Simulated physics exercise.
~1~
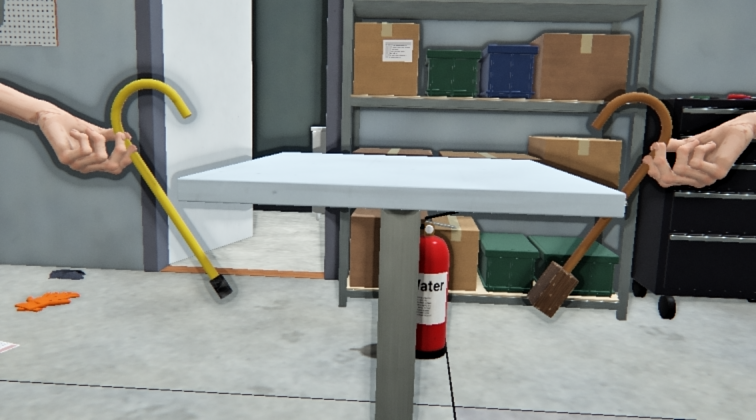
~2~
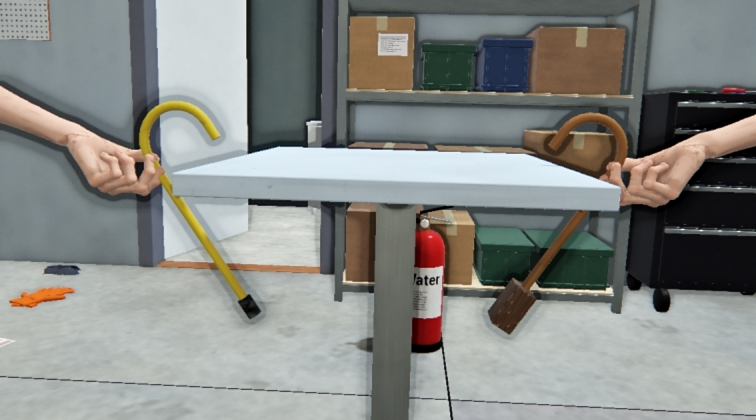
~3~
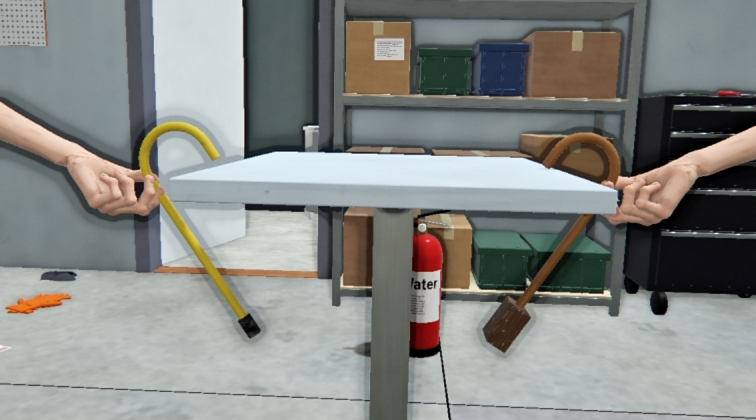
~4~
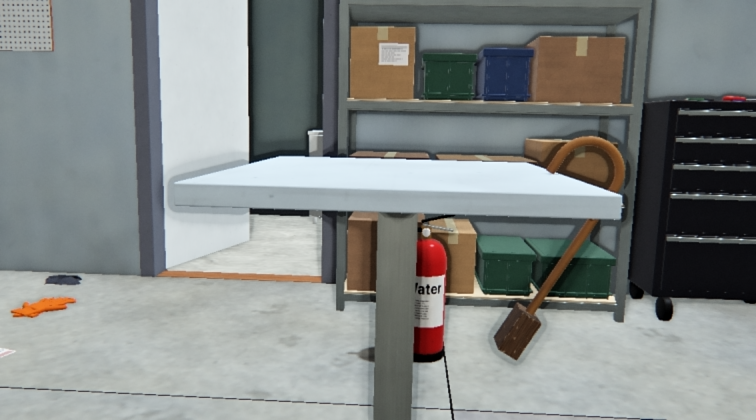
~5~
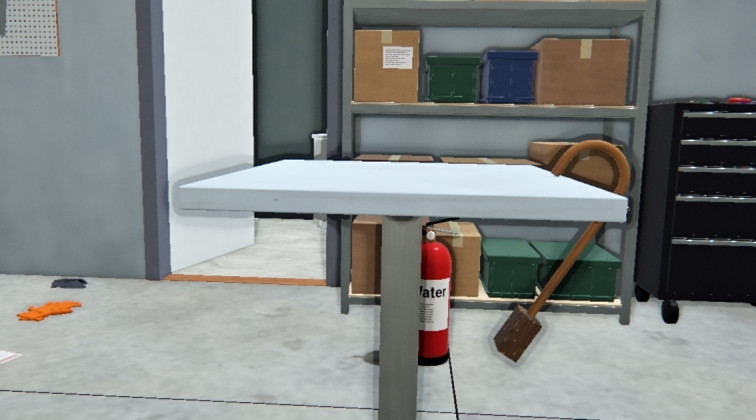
At the start, two hands hold hooked objects on either side of a pale table, a yellow cane on the left and a brown, cane-like tool with a blocky end on the right. The hands bring them inward and lower toward the opposite edges of the tabletop, with shelves and a red extinguisher behind. They ease both hooks down a little more at the edges. Then the hands are gone, and the yellow cane has dropped out of sight. The brown tool stays hooked on the right edge, hanging at a slant beside the still table.
